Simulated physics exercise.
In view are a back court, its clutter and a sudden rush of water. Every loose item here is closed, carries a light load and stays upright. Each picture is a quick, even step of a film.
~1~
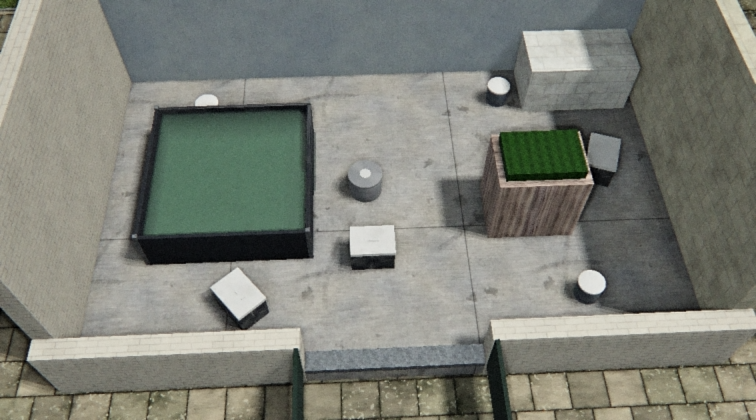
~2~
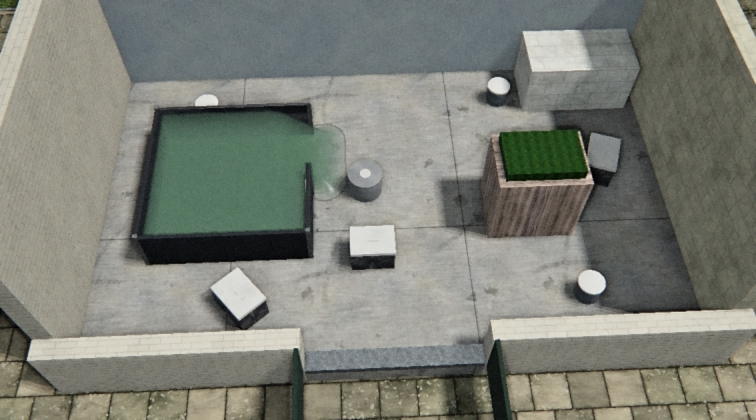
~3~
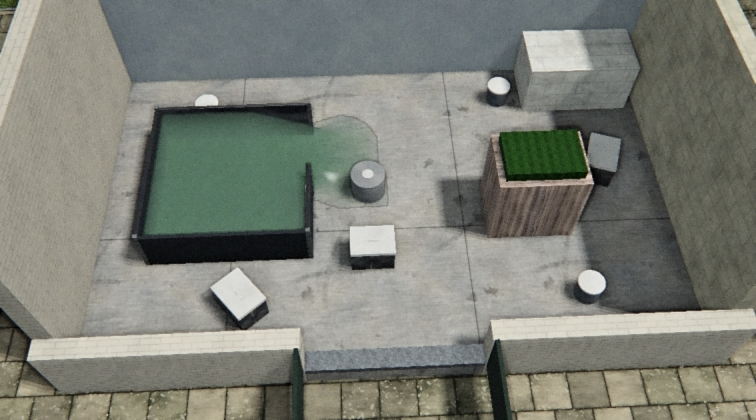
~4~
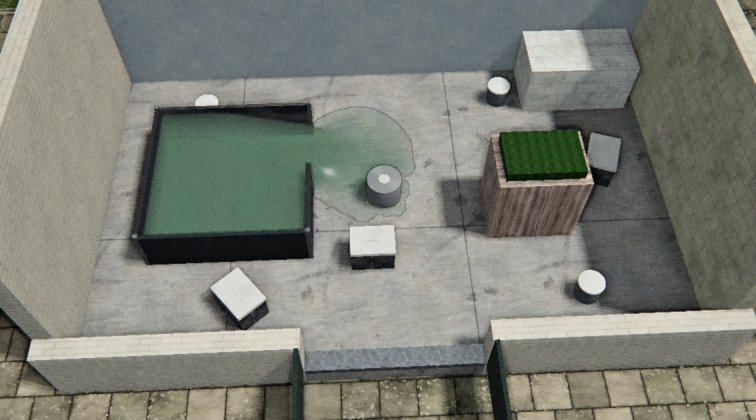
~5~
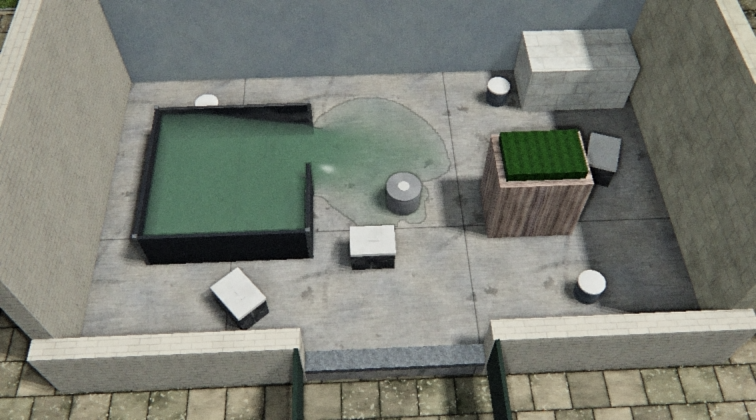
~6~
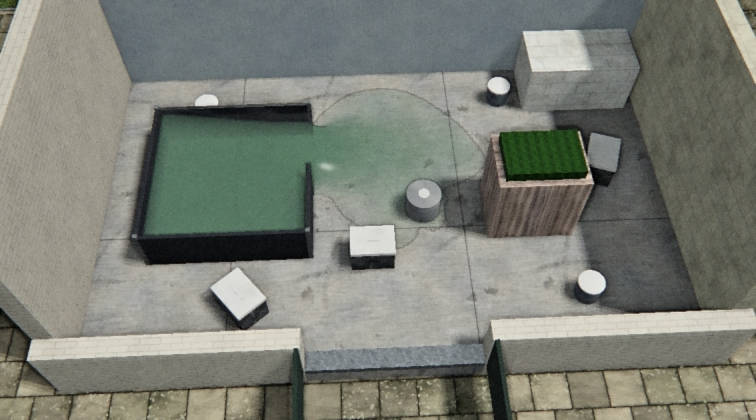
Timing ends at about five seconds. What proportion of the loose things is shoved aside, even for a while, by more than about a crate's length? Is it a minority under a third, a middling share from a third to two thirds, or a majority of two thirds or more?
Share shifted well: Middle, a third to two thirds.
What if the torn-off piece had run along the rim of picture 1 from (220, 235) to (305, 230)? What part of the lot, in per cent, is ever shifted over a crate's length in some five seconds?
I make it 30 per cent.
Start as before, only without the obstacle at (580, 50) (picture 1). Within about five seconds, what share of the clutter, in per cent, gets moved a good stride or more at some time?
Roughly 40 per cent.
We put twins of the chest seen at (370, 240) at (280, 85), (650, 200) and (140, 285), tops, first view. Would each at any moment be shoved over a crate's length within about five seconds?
First falls short; second driven off; third falls short.
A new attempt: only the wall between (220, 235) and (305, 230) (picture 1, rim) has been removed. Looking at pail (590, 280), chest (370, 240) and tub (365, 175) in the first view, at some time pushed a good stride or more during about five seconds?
Listed in turn, ends up that far off, never travels that far, never travels that far.
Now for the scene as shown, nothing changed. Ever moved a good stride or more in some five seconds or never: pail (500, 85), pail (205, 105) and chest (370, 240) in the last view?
Entry one gets that far, entry two never gets that far, entry three never gets that far.
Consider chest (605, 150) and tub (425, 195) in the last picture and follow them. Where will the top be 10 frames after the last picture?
About (642, 153) and (472, 283).
A moment on, 1 of 7 are well off their spots; 0 afloat.
Next, 2 of 7 are well off their spots; 1 afloat.
Later, 3 of 7 are well off their spots; 1 afloat.
In the end, 4 of 7 are well off their spots, and 4 have been at some point; 3 afloat.
